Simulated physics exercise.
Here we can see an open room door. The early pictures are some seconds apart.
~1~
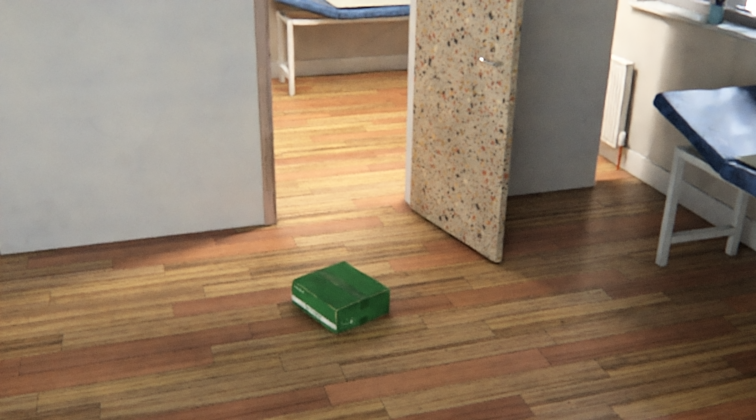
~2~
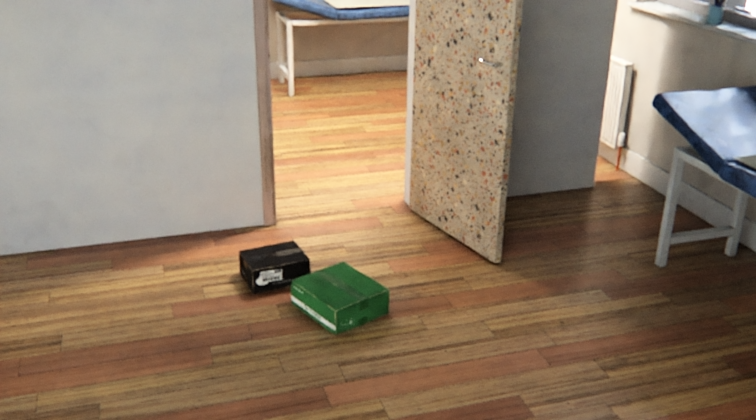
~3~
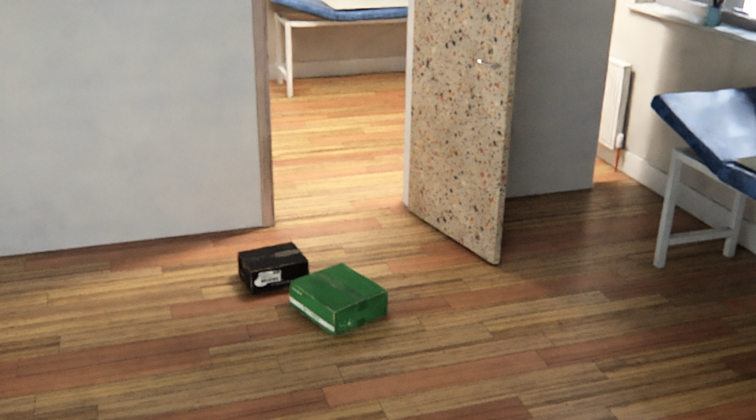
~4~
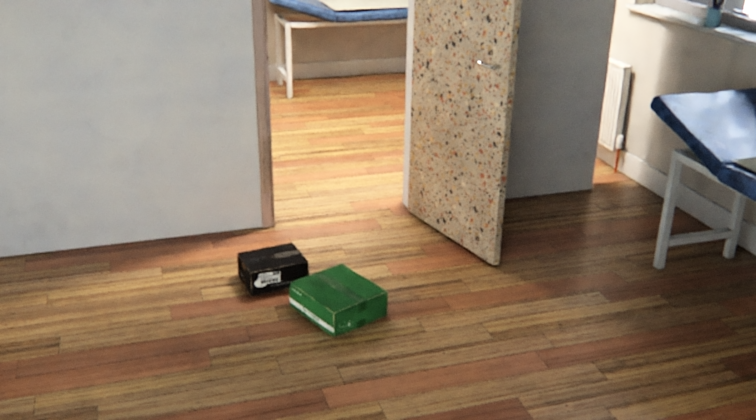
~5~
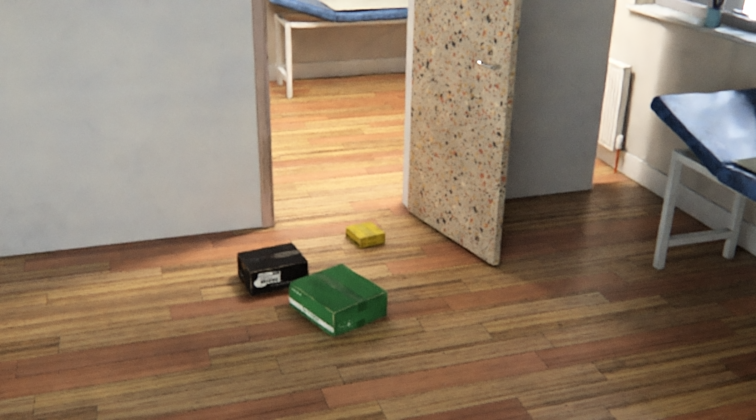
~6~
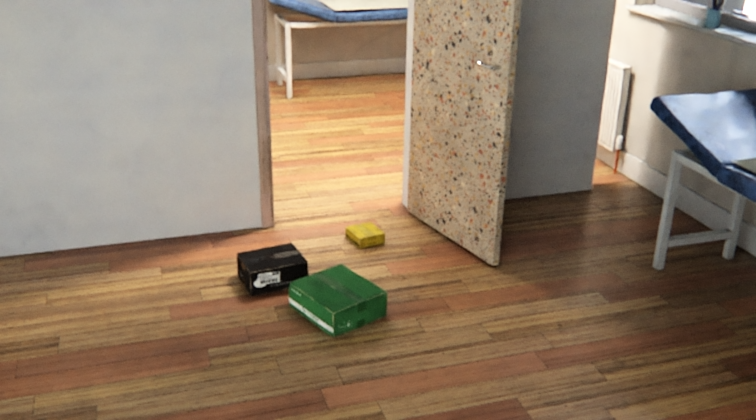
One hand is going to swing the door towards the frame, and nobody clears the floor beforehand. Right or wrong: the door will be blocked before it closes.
Wrong.
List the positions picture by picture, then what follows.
Door wide open and still; green box (340, 296), in the first picture.
Door wide open and still; green box (340, 297); black parcel (274, 266), in the second picture.
Door wide open and still; green box (338, 298); black parcel (273, 268), in the third picture.
Door wide open and still; green box (338, 299); black parcel (273, 268), in the fourth picture.
Door wide open and still; green box (338, 299); black parcel (273, 268), in the fifth picture.
Door wide open and still; yellow box (365, 235); green box (338, 299), in the sixth picture.
Then, 1.00 s past the last view, door 76° open.
Then, 1.90 s past the last view, door 41° open; yellow box displaced about its own width near (347, 231).
Then, 2.40 s past the last view, door 24° open; yellow box displaced about its own width near (328, 225).
Then, 2.90 s past the last view, door 6° open; yellow box displaced well along near (317, 214).
Finally, door 0° open; moved from the start, yellow box; the other 2 still in place. Final places as the last picture's camera would see them, yellow box near (315, 209).
